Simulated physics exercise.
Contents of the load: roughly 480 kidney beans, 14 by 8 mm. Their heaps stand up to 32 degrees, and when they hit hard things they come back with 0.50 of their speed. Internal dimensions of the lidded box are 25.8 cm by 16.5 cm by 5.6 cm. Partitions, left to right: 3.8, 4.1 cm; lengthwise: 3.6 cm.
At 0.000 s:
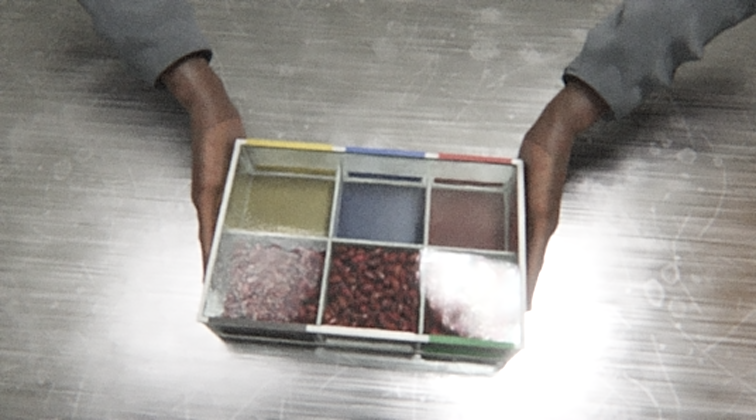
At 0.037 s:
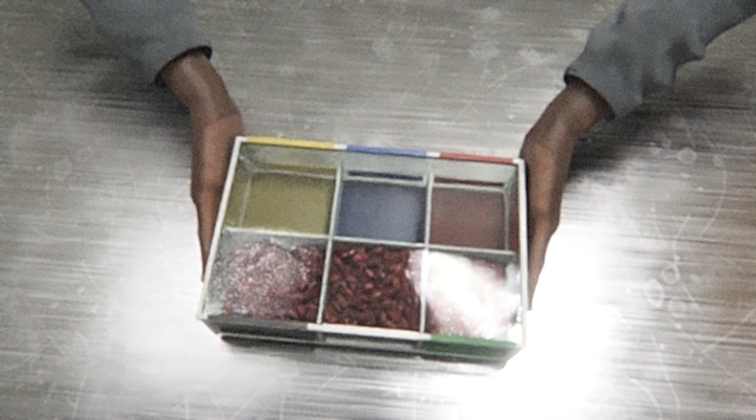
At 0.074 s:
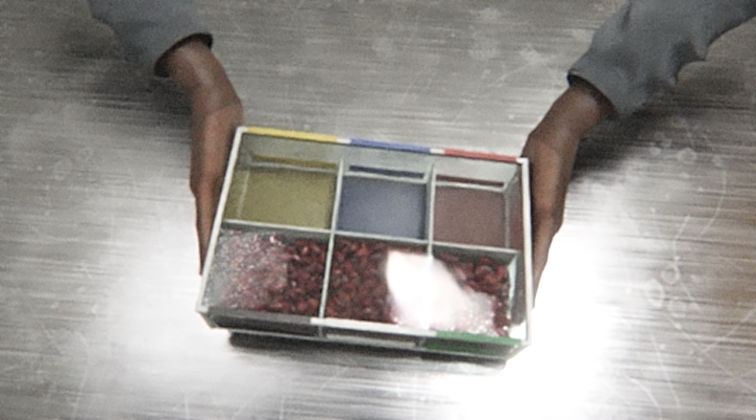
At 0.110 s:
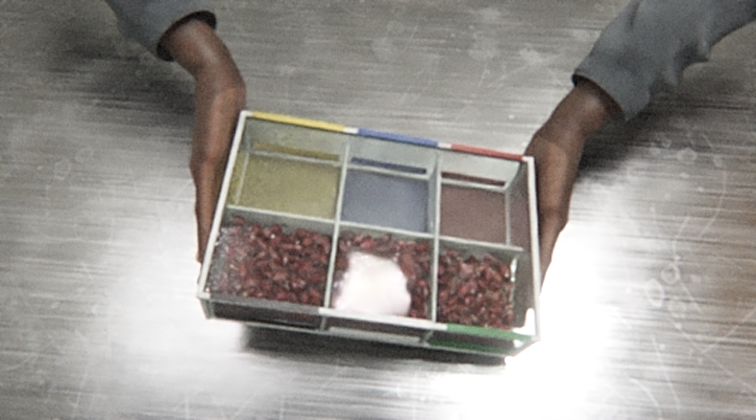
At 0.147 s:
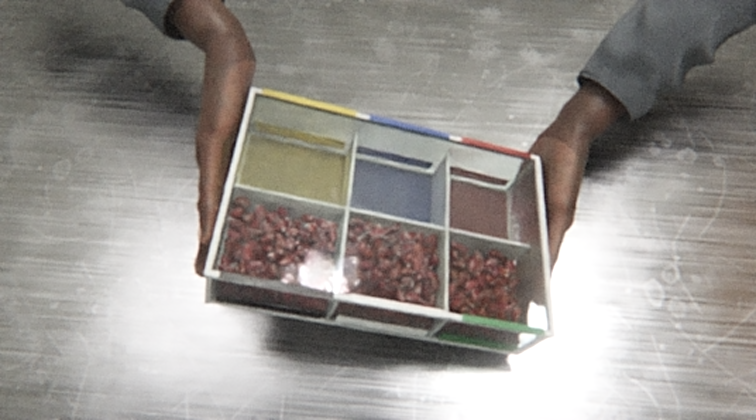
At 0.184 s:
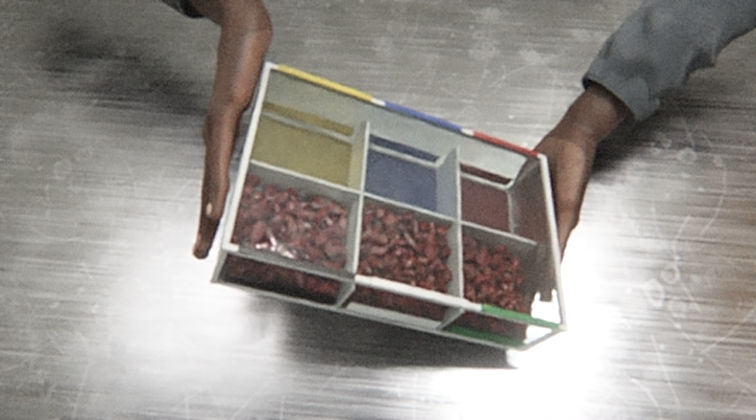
On a scratched metal surface, two hands hold a clear lidded box with six compartments, dark red beans filling the front three, and tilt it increasingly, raising its left side while a bright reflection slides leftward across the lid.
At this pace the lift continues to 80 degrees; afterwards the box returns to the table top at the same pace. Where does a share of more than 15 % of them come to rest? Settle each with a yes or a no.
For red compartment, no; for blue compartment, no; for green compartment, yes; for yellow compartment, no; for white compartment, yes; for black compartment, yes.
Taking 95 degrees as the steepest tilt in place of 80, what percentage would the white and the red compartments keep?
With that change you'd see white at 45 % and red at 10 %.
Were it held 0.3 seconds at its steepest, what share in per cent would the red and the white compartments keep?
Red keeps 10% and white keeps 35%.
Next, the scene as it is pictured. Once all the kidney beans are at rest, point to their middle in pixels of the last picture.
Estimated resting centre: Around (397, 289).
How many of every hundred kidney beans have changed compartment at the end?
Around 15 per cent.
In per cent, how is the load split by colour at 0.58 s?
You'd find red at 0, blue at 0, green at 25, yellow at 0, white at 45 and black at 25 per cent.
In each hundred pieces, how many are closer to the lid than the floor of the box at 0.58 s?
About 50 %.
Then, at 0.58 s, tilt 78 degrees; green 25 %, white 45 %, black 25 %.
Then, at 0.85 s, tilt 31 degrees; red 5 %, blue 5 %, green 25 %, white 40 %, black 20 %.
After 1.22 s, tilt 0 degrees; red 5 %, blue 5 %, green 25 %, white 40 %, black 20 %.
In the end, at 1.6 s, red 5 %, blue 5 %, green 25 %, yellow 0 %, white 40 %, black 20 %.
